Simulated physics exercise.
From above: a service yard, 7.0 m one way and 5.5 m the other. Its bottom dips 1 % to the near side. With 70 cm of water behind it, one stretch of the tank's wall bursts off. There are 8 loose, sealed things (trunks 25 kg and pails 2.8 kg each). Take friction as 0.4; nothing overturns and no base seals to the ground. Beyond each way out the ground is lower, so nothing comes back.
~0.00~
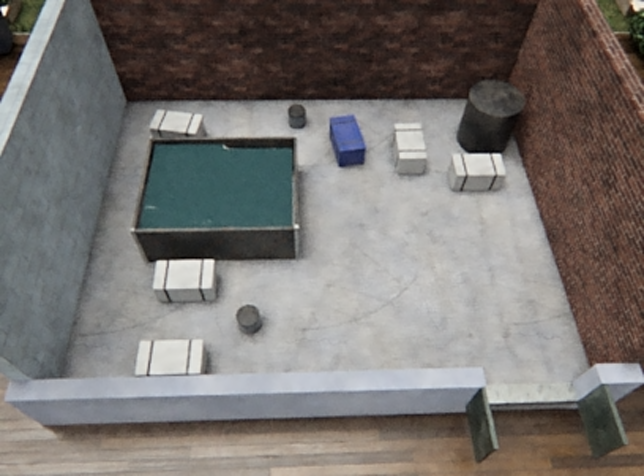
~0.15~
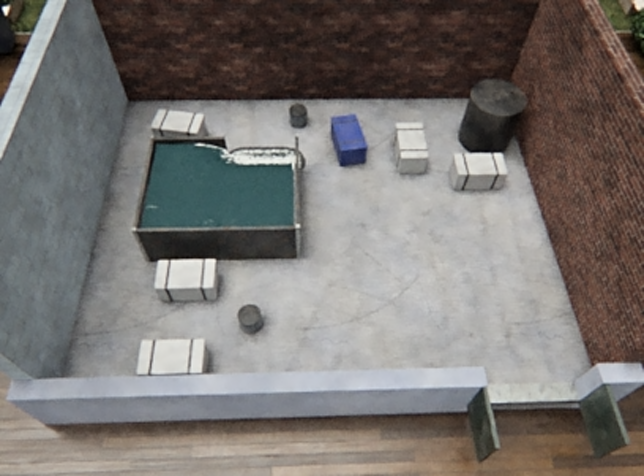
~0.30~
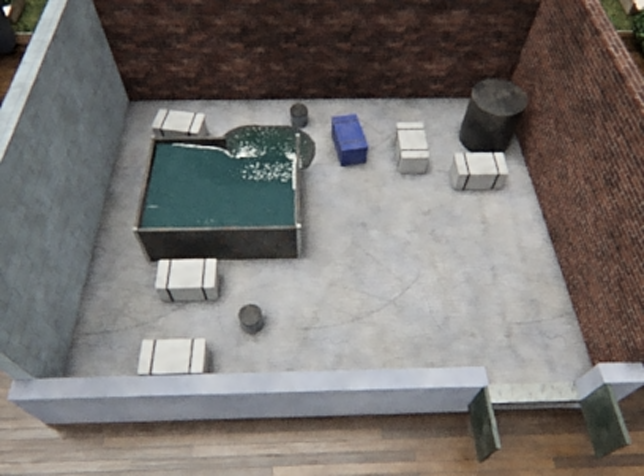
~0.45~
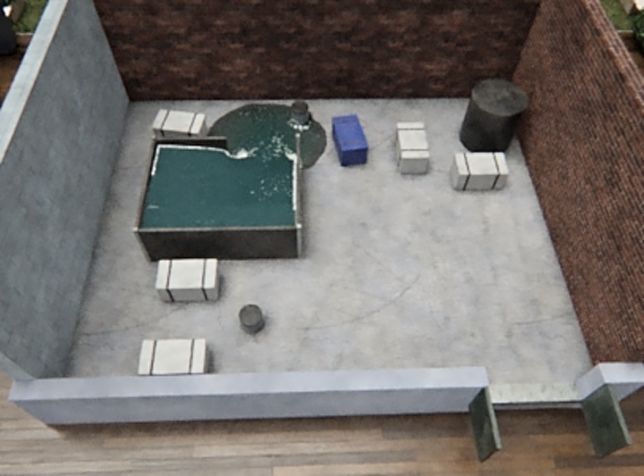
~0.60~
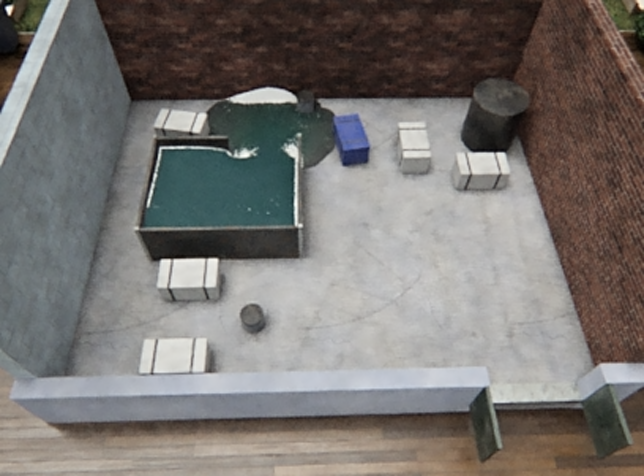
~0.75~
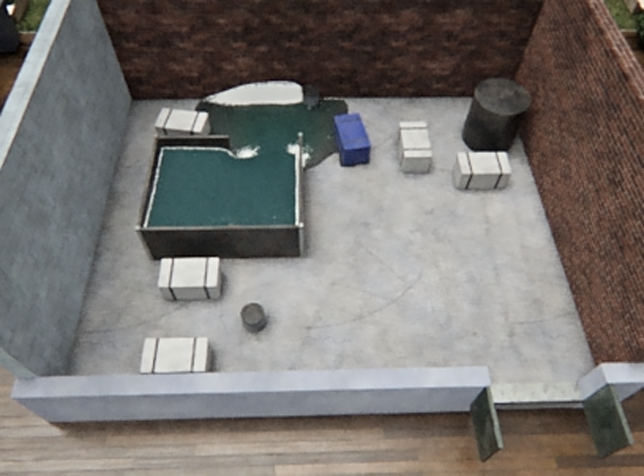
Water burst through the far side of a dark tank in a walled yard and spread across the floor to the back wall, shifting a small pail, while the blue trunk and white ones stayed put.
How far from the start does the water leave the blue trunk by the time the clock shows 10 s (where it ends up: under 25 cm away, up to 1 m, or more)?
The blue trunk slides a little.
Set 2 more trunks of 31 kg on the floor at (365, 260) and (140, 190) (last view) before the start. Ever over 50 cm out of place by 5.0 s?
In turn: Under, more.
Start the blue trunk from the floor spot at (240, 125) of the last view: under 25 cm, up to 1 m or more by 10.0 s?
It travels far.
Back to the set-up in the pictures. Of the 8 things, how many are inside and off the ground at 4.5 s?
I count 0.
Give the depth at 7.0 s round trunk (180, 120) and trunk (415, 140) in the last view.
About 8 and 5 cm.
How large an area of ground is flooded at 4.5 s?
Some 26 m2.
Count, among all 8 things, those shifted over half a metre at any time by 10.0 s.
I count 7.
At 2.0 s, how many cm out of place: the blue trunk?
About 40 cm.
After 2.0 s the blue trunk is near (373, 132), 0.4 m from its start, aground; 0 of 8 are out; 1 afloat.
After 4.5 s the blue trunk is near (376, 154), 0.6 m from its start, aground; 0 of 8 are out; 0 afloat.
After 7.0 s the blue trunk is near (376, 154), 0.6 m from its start, aground; 0 of 8 are out; 1 afloat.
After 10.0 s the blue trunk is near (376, 154), 0.6 m from its start, aground; 0 of 8 are out; 4 afloat.
